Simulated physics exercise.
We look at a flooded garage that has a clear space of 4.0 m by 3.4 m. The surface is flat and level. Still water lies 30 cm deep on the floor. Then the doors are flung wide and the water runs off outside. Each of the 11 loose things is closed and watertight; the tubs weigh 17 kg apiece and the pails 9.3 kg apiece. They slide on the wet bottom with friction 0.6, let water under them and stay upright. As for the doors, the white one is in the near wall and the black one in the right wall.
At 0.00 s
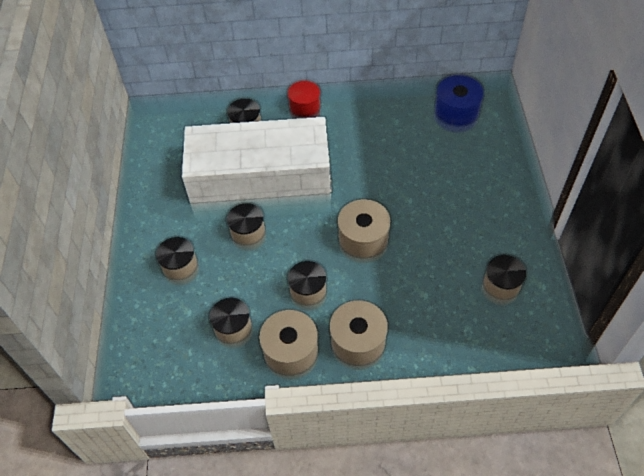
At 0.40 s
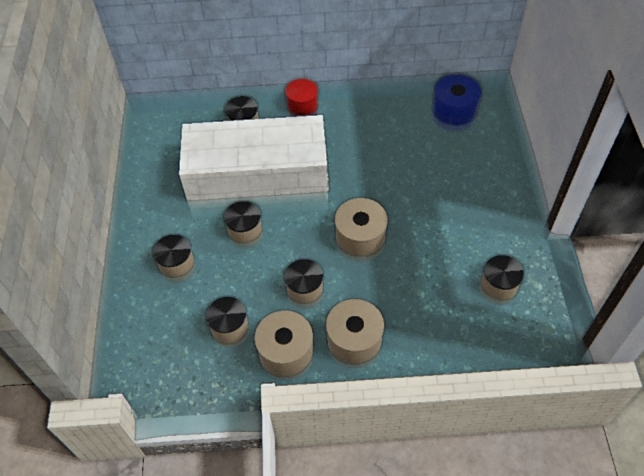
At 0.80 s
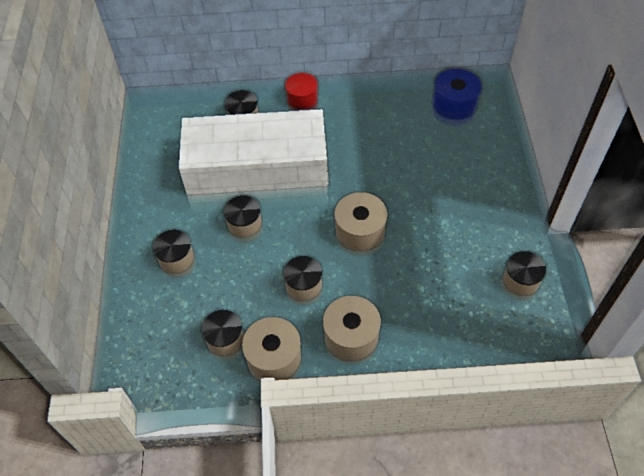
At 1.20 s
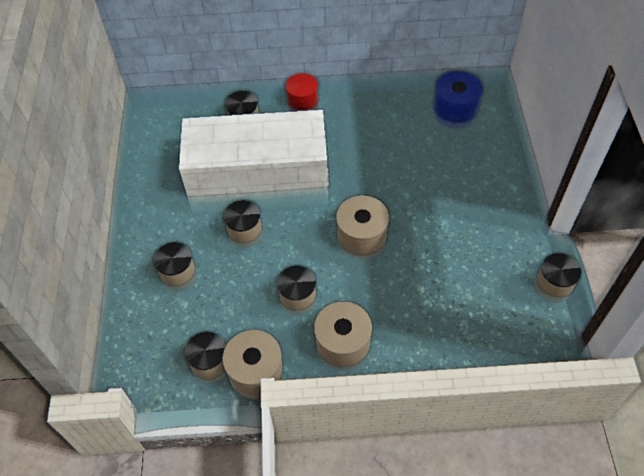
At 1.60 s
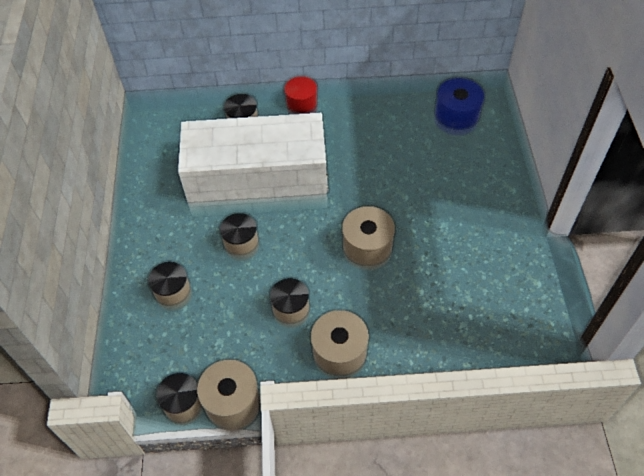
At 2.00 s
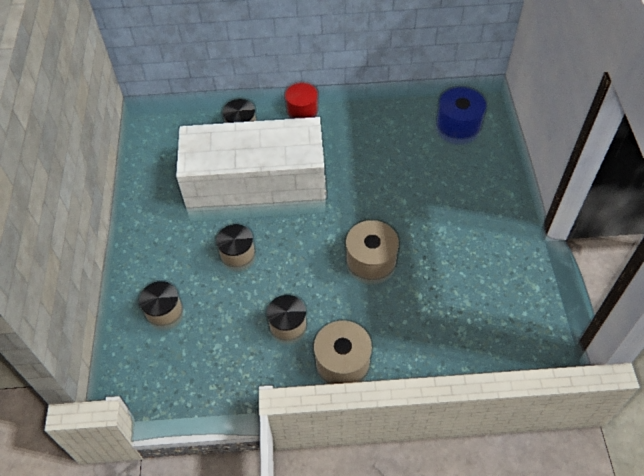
A flooded garage with a flat floor is seen from high above the near wall, the camera almost still. A white block stands left of centre, a red pail and blue tub float behind, and tan and black-topped drums are scattered about. Both doors open, the water lowers, one drum drifts out through the right doorway, and a pair leaves through the near one as others shift.
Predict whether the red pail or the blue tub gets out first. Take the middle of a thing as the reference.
It is the blue one that gets out first.
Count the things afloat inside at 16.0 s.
Total: 0.
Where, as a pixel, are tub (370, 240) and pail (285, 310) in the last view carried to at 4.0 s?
Somewhere around (381, 286) and (244, 381).
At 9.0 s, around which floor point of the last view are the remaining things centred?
(326, 258).
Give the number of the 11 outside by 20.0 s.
8.
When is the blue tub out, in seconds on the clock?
8.5 s.
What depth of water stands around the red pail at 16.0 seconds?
The depth there is around 7 cm.
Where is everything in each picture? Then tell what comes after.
The red pail at (304, 92) floats; the blue tub at (460, 91) floats; 30 cm deep round most things; 0 of 11 have shifted, in the first frame.
The red pail at (302, 90), afloat; the blue tub at (458, 91), afloat; 30 cm deep round most things; 0 of 11 have shifted, in the second frame.
The red pail at (301, 84), afloat; the blue tub at (458, 85) floats; 29 cm deep round most things; 3 of 11 have shifted, in the third frame.
The red pail at (302, 85) floats; the blue tub at (459, 88) floats; 27 cm deep round most things; 6 of 11 have shifted, in the fourth frame.
The red pail at (301, 88), afloat; the blue tub at (461, 95) floats, 7 cm from its start; 25 cm deep round most things; 9 of 11 have shifted, in the fifth frame.
The red pail at (301, 94) floats; the blue tub at (463, 104) floats, 13 cm from its start; 22 cm deep round most things; 9 of 11 have shifted, in the sixth frame.
After 4.0 s the red pail is near (346, 114), 0.5 m from its start, afloat; the blue tub is near (483, 149), 0.7 m from its start, afloat; 4 of 11 are out; 7 afloat.
After 9.0 s the red pail is near (407, 164), 1.3 m from its start, afloat; the blue tub has gone out (at 8.3 s); 7 of 11 are out; 3 afloat.
After 16.0 s the red pail is near (413, 197), 1.6 m from its start, aground; the blue tub has gone out (at 8.3 s); 8 of 11 are out; 0 afloat.
After 20.0 s the red pail is near (413, 197), 1.6 m from its start, aground; the blue tub has gone out (at 8.3 s); 8 of 11 are out; 0 afloat.
